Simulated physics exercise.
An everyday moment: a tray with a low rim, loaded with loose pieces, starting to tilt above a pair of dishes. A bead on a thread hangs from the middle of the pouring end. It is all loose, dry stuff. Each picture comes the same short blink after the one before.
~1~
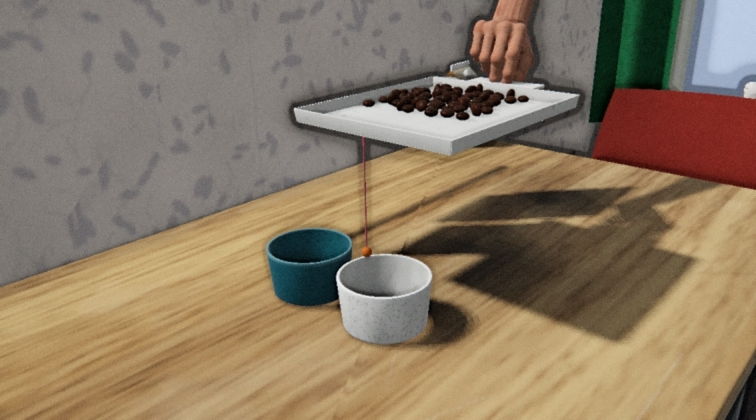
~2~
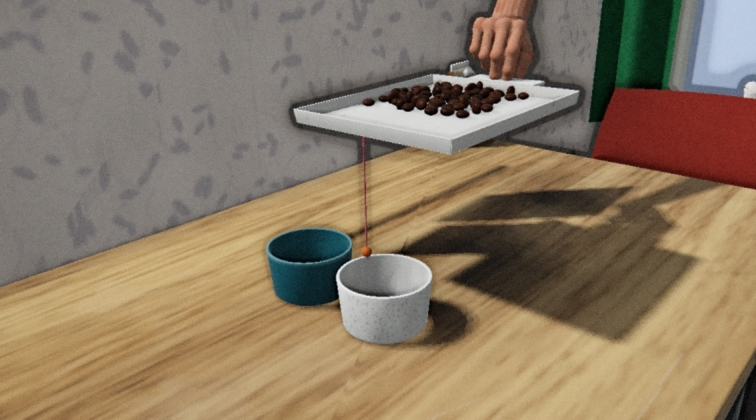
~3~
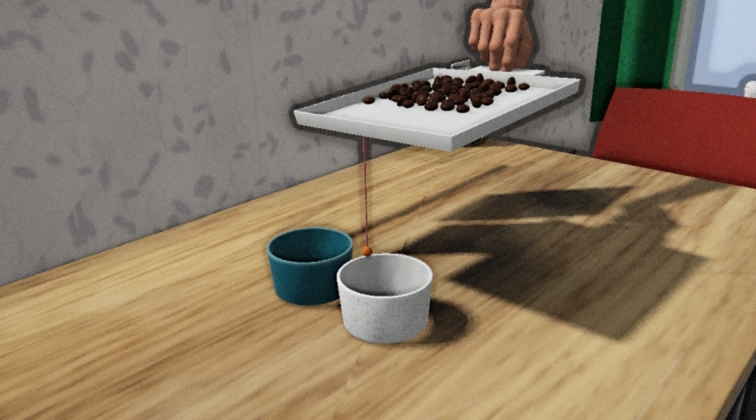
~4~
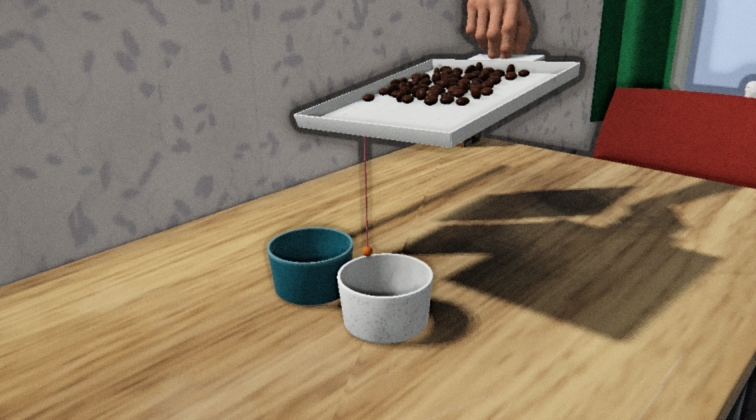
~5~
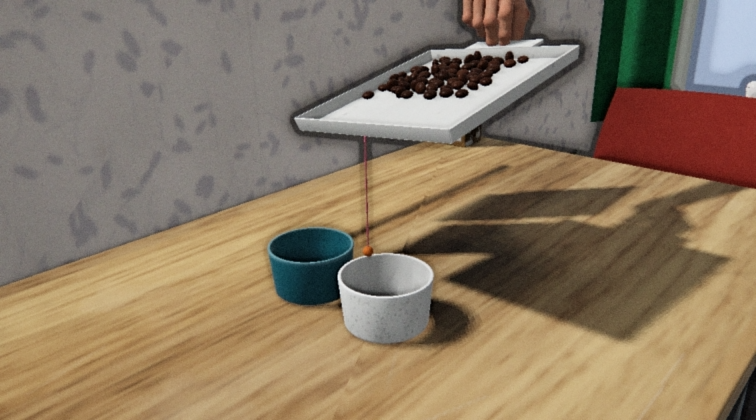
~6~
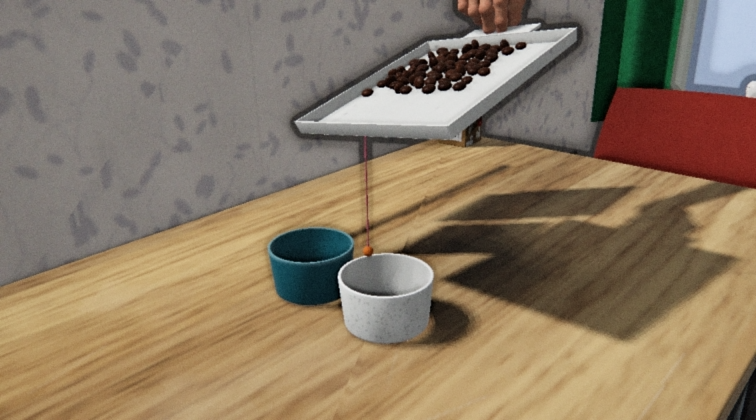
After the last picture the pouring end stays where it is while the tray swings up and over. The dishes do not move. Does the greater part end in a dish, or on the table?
They take over half between them.
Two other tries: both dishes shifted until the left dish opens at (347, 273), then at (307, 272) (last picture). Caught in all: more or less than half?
One: The smaller part. Two: Under half.
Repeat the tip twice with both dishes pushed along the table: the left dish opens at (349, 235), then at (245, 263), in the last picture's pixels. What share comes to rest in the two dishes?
Roughly 30 per cent, and 0 per cent.
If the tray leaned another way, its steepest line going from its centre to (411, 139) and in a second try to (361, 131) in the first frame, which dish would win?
First the right-hand dish, then the left-hand dish.
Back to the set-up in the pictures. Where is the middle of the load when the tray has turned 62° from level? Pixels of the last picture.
Around (337, 107).
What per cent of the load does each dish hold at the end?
About: Left dish 90, right dish 0 per cent.
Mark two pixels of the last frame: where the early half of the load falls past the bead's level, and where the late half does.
At about (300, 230), then at (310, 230).
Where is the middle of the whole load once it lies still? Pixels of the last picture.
Roughly at (311, 277).
Soon, tray tipped steeply; nearly all on the tray; a small part in the air.
A while on, tray tipped past a quarter turn; a small part on the tray; about two thirds in the left dish; a small part outside both; about a quarter in the air.
Towards the end, tray tipped past a quarter turn; nearly all in the left dish; a small part outside both.
Finally, tray tipped past a quarter turn; none in the right dish; nearly all in the left dish; a small part outside both.
